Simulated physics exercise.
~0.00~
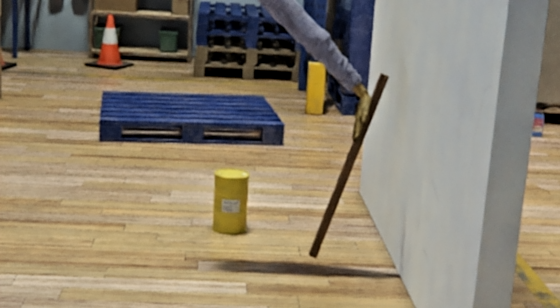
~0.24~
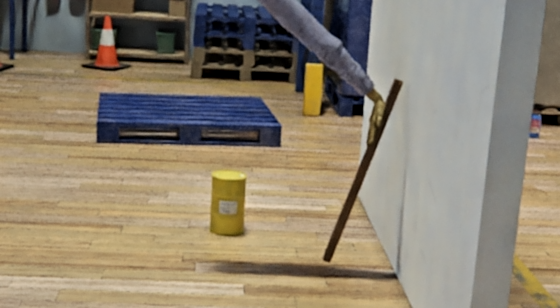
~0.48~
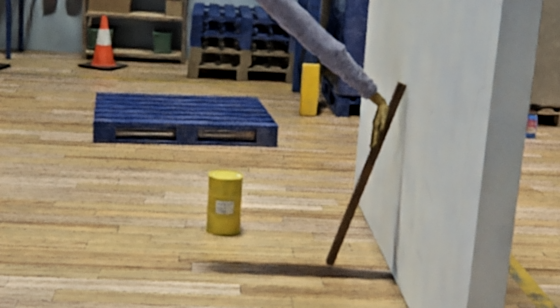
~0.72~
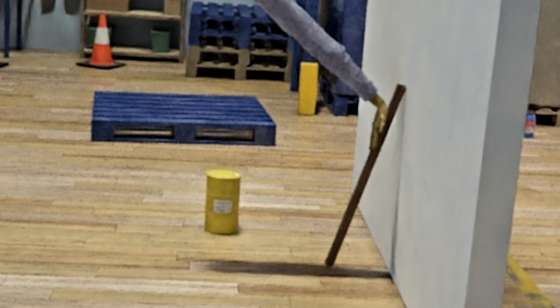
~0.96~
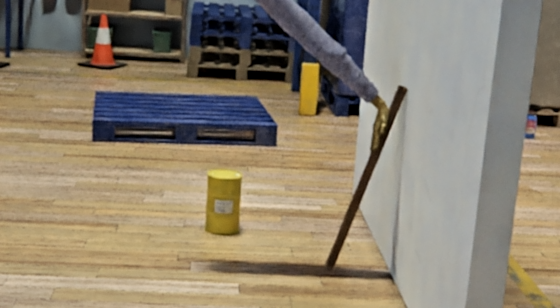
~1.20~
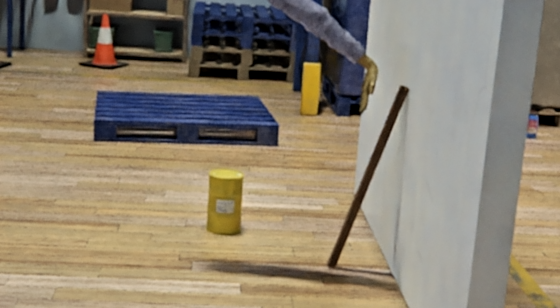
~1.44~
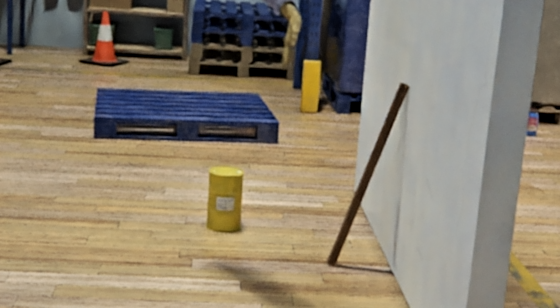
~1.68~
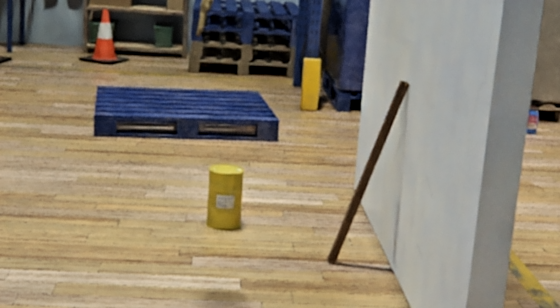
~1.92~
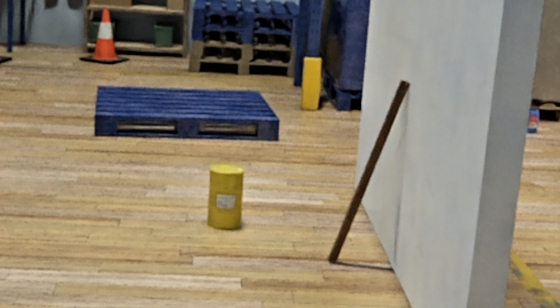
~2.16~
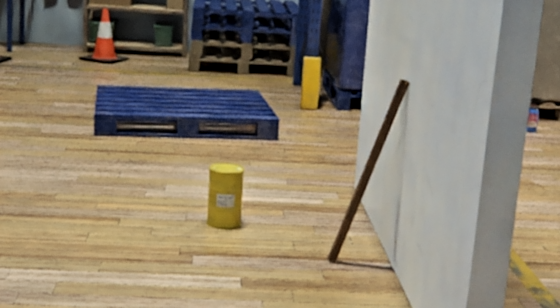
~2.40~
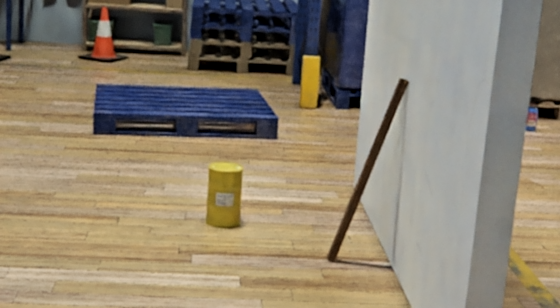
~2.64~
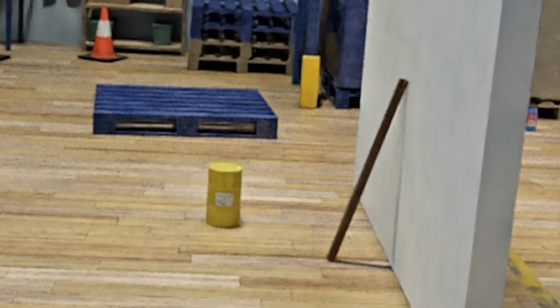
In a workshop-like space with a light wooden floor, a slightly swaying camera looks across toward a pale wall standing at the right. A yellow canister stands on the floor near the middle, with a blue pallet behind it, an orange and white cone at the back left, and more pallets along the back. A gloved hand reaching in from above holds a brown pole and shifts it a little to the right, until it leans against the wall. The hand lets go, draws back and leaves view. The pole stays leaning, and the canister stands where it was.
